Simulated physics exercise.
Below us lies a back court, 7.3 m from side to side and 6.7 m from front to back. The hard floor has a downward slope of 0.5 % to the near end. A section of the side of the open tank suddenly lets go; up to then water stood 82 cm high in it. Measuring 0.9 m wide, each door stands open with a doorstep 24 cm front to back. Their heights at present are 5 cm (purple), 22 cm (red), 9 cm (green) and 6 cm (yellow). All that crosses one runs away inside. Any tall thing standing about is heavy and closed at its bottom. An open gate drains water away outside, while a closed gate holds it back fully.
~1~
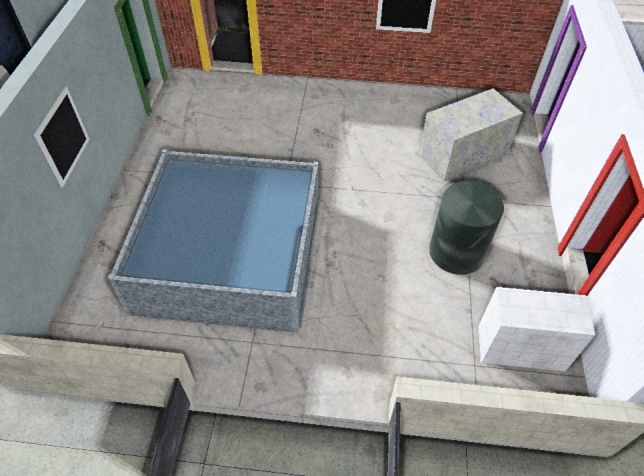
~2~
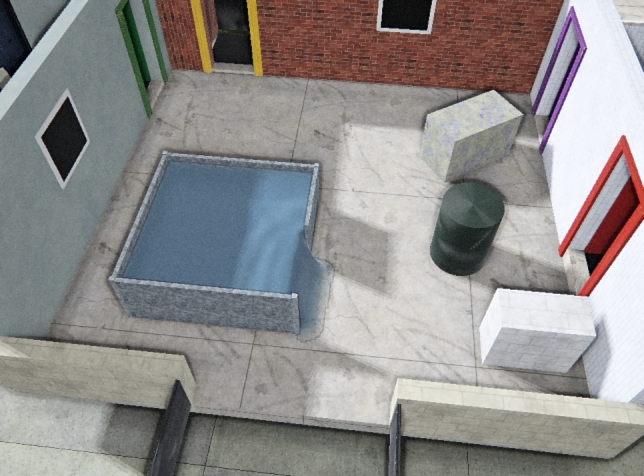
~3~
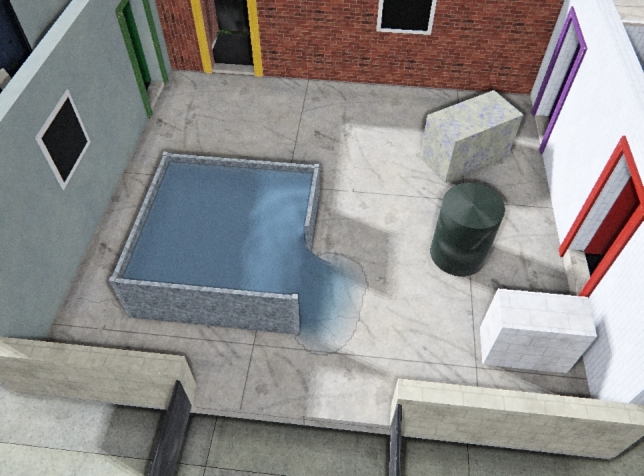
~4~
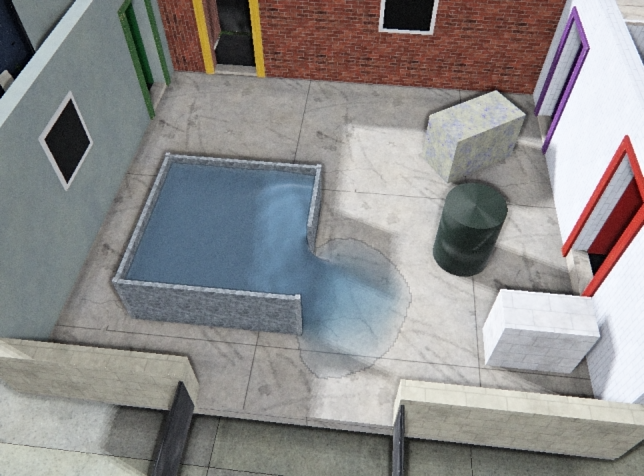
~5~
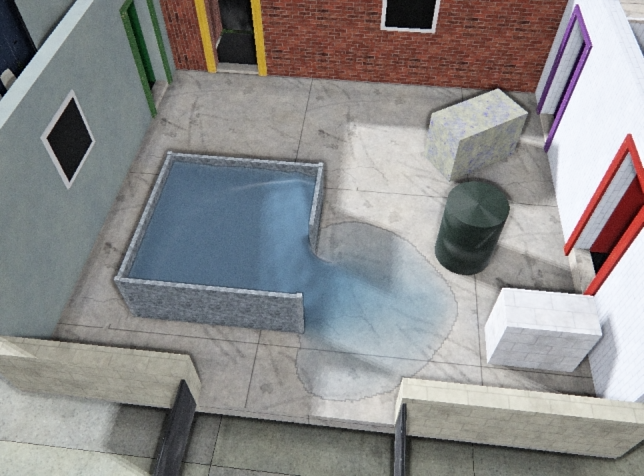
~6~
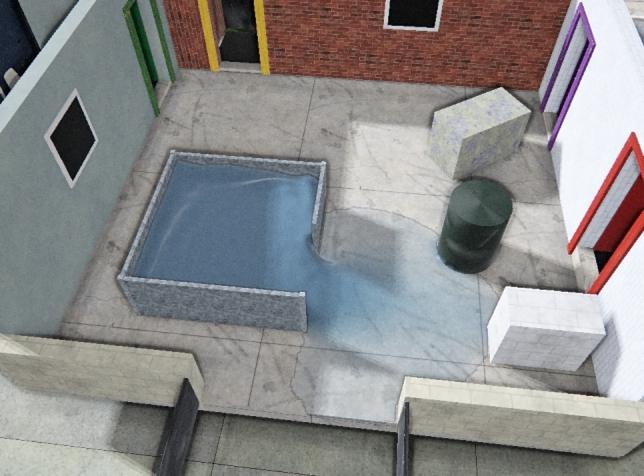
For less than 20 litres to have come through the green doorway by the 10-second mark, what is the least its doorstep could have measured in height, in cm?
8 cm or so.
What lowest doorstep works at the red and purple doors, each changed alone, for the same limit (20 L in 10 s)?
Close to 32 cm (red) and close to 10.5 cm (purple).
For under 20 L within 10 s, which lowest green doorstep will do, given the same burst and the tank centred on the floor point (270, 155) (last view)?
Then roughly 9.5 cm.
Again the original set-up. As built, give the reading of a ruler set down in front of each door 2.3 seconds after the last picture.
Depths in cm - purple: 6, red: 32, green: 0, yellow: 0.
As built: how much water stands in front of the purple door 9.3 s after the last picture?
Some 7.0 cm.
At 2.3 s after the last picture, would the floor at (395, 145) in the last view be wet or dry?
At that moment it's submerged.
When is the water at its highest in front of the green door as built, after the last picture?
Roughly 7.5 s.
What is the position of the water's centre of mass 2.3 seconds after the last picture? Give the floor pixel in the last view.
The centre of all the water is around (362, 280).
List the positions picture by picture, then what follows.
In the first picture, the open tank at (223, 220) is whole and still, 82 cm deep; the green door at (144, 51) is dry.
In the second picture, the front is at (324, 298), 0.3 m from the gap at (300, 282); 0.3 m2 of floor is wet, 82 cm left at the back.
In the third picture, the front is at (357, 298), 0.8 m from the gap at (300, 285); 1.0 m2 of floor is wet, 82 cm left at the back.
In the fourth picture, water pours out at (303, 287) and has run 1.4 m, to (401, 310); about 10 cm deep outside, 82 cm at the back.
In the fifth picture, water pours out at (305, 286) and has run 2.1 m, to (450, 316); about 6 cm deep outside, 82 cm at the back.
In the sixth picture, water pours out at (308, 284) and has run 2.7 m, to a hidden place; about 5 cm deep outside, 74 cm at the back; the green door at (152, 53), 5.4 m from the gap, is still 4.5 m from the nearest water.
Then, 0.7 s after the last picture water covers 25 % of the floor, deepest (46 cm) near (510, 416); it has not reached the green door.
Then, 2.3 s after the last picture water covers 35 % of the floor, deepest (48 cm) near (548, 380); it has not reached the green door.
Then, 9.3 s after the last picture water covers 90 % of the floor, deepest (14 cm) near (496, 165); 13 cm at the green door, 15 litres in over its 9 cm doorstep.
At the green door as built, the water peaked near 15 cm, 7.7 s after the last picture.
Run again over the same 10 s with other heights there, 33 litres in over 6.5 cm, 15 litres over 9 cm. The limit of 20 litres is kept from about 8 cm up.
